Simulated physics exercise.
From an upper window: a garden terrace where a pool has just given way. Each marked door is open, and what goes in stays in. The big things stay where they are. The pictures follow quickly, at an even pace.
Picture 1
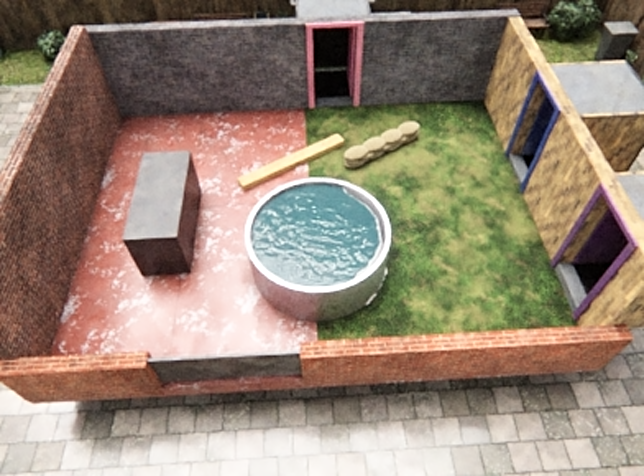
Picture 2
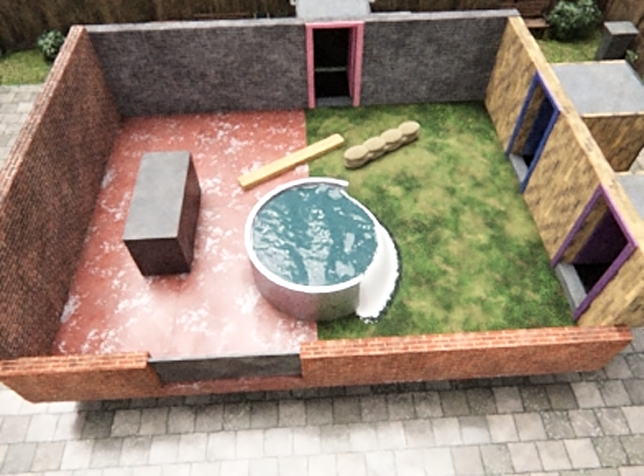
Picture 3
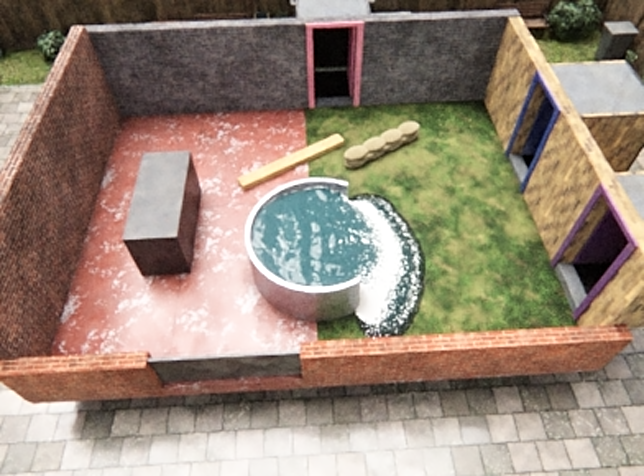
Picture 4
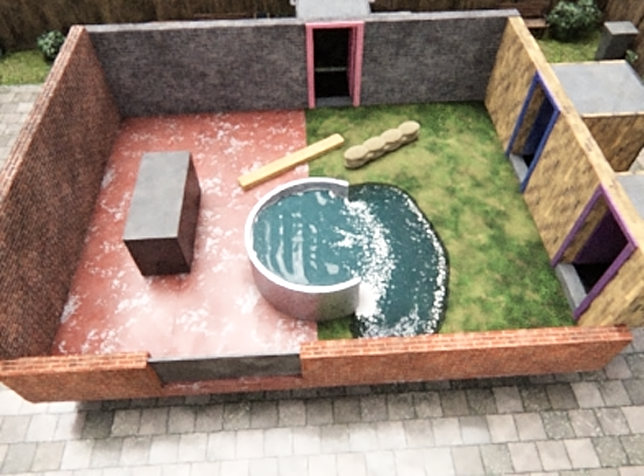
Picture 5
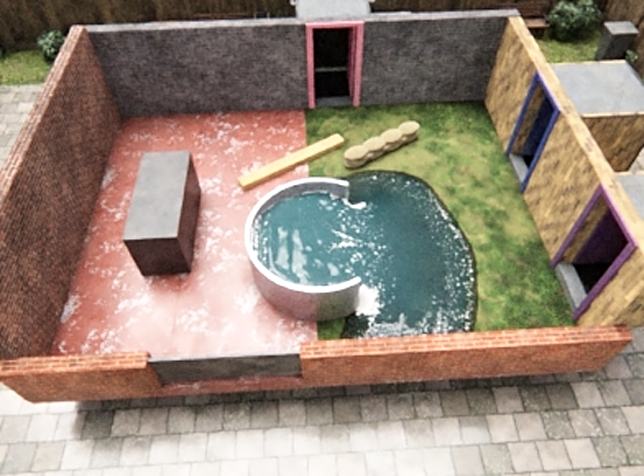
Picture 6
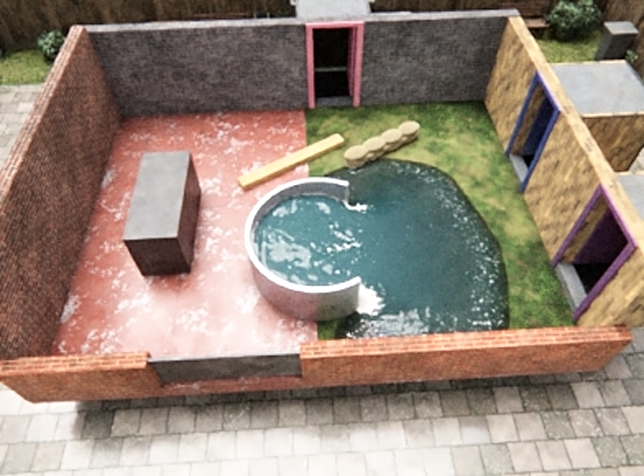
The video shows a walled garden terrace where a round pool, whole and still at first, opens on its right side, and water pours out and spreads in a widening dark sheet across much of the grass.
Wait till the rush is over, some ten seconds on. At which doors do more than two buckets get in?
In the end: The pink door stays under that; the purple door takes more than that; the blue door takes more than that.
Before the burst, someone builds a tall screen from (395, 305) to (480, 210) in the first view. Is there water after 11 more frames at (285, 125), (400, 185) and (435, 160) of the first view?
In that order: Dry, covered, covered.
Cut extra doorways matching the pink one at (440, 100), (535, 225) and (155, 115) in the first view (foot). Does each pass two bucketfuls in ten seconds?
In turn: Passes that mark, passes that mark, lets less in.
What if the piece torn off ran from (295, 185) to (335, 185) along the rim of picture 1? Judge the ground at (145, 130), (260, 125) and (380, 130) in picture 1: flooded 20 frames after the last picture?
As listed: Wet, flooded, under water.
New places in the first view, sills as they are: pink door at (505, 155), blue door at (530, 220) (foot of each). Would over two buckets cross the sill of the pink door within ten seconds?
In short: The pink door lets more in.
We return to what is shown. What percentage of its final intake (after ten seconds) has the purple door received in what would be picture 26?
Close to 95 %.
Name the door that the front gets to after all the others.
That is the pink door.
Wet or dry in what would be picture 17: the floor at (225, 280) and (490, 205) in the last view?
In turn: Dry, awash.
A moment on, water covers 35 % of the floor; the pink door not reached, the purple door wet at the sill, nothing in, the blue door wet at the sill, nothing in.
Next, water covers 40 % of the floor; the pink door not reached, the purple door over two buckets in, the blue door under two buckets in.
Then, water covers 45 % of the floor; the pink door not reached, the purple door far over two buckets in, the blue door over two buckets in.
Later, water covers 60 % of the floor; the pink door wet at the sill, nothing in, the purple door far over two buckets in, the blue door over two buckets in.
In the end, water covers 90 % of the floor; the pink door wet at the sill, nothing in, the purple door far over two buckets in, the blue door over two buckets in.
